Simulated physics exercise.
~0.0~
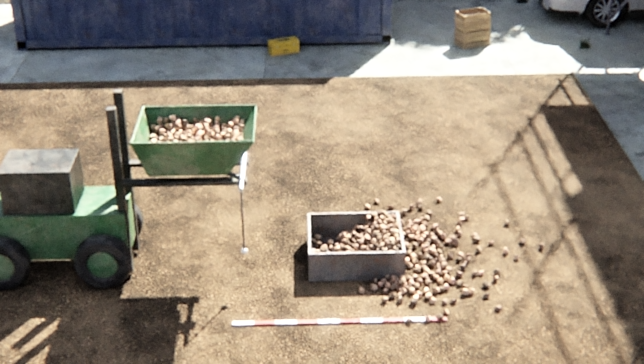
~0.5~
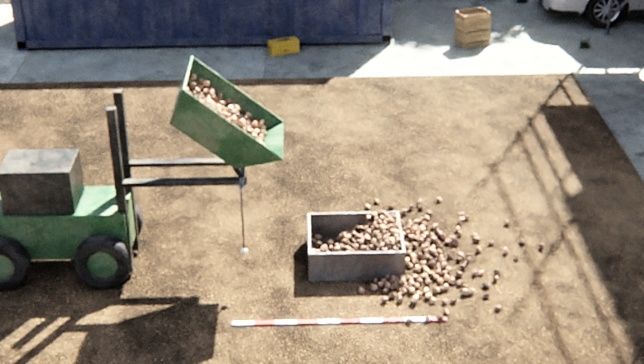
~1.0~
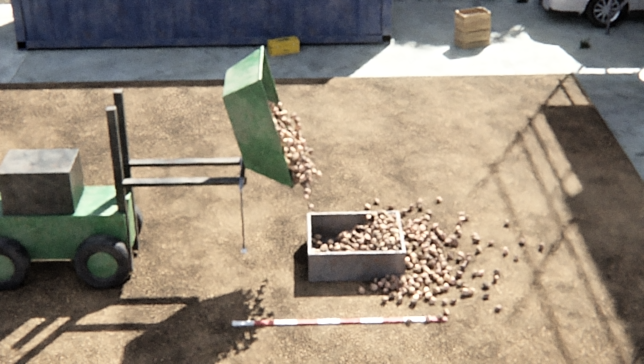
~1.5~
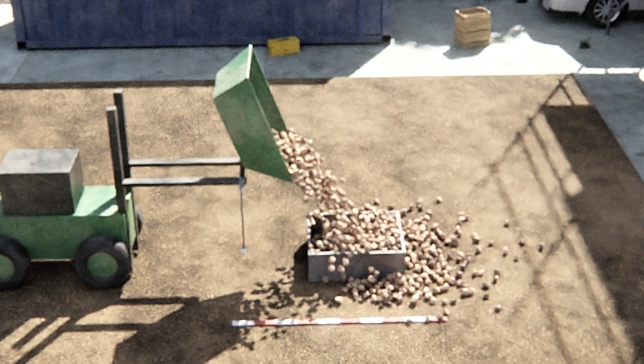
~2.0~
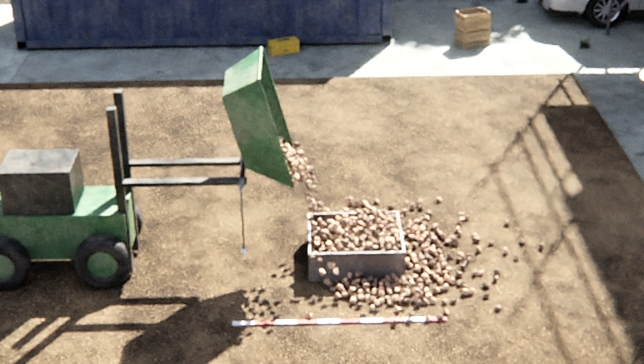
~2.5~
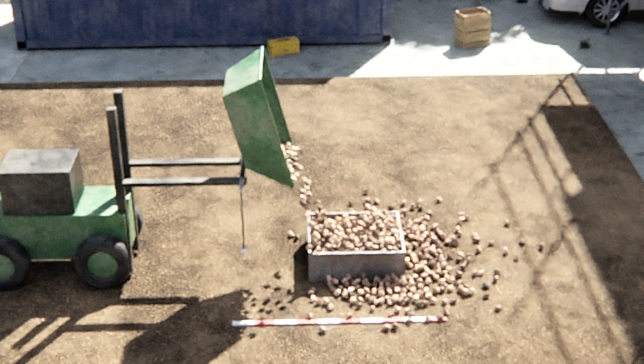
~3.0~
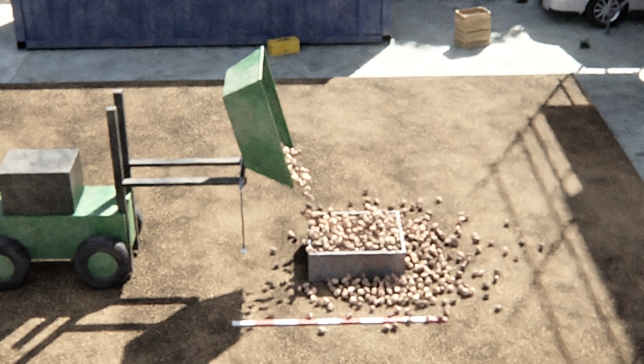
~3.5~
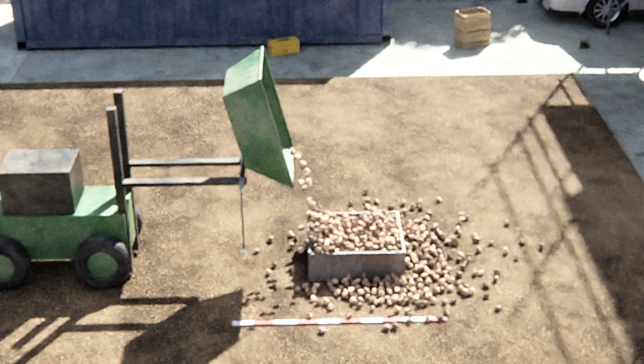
At first, a green forklift on the left holds a raised green skip full of brownish stones, while a grey bin to the right already holds some, with more scattered on the ground beside it. The skip tips steeply to the right and stones start sliding over its lower edge. It rocks back slightly and forward again as a thick stream pours down into the bin. The bin fills to a heap, and some stones spill around it. The flow thins to a trickle, and finally a few stones still fall from the steeply tilted skip above the heaped bin.
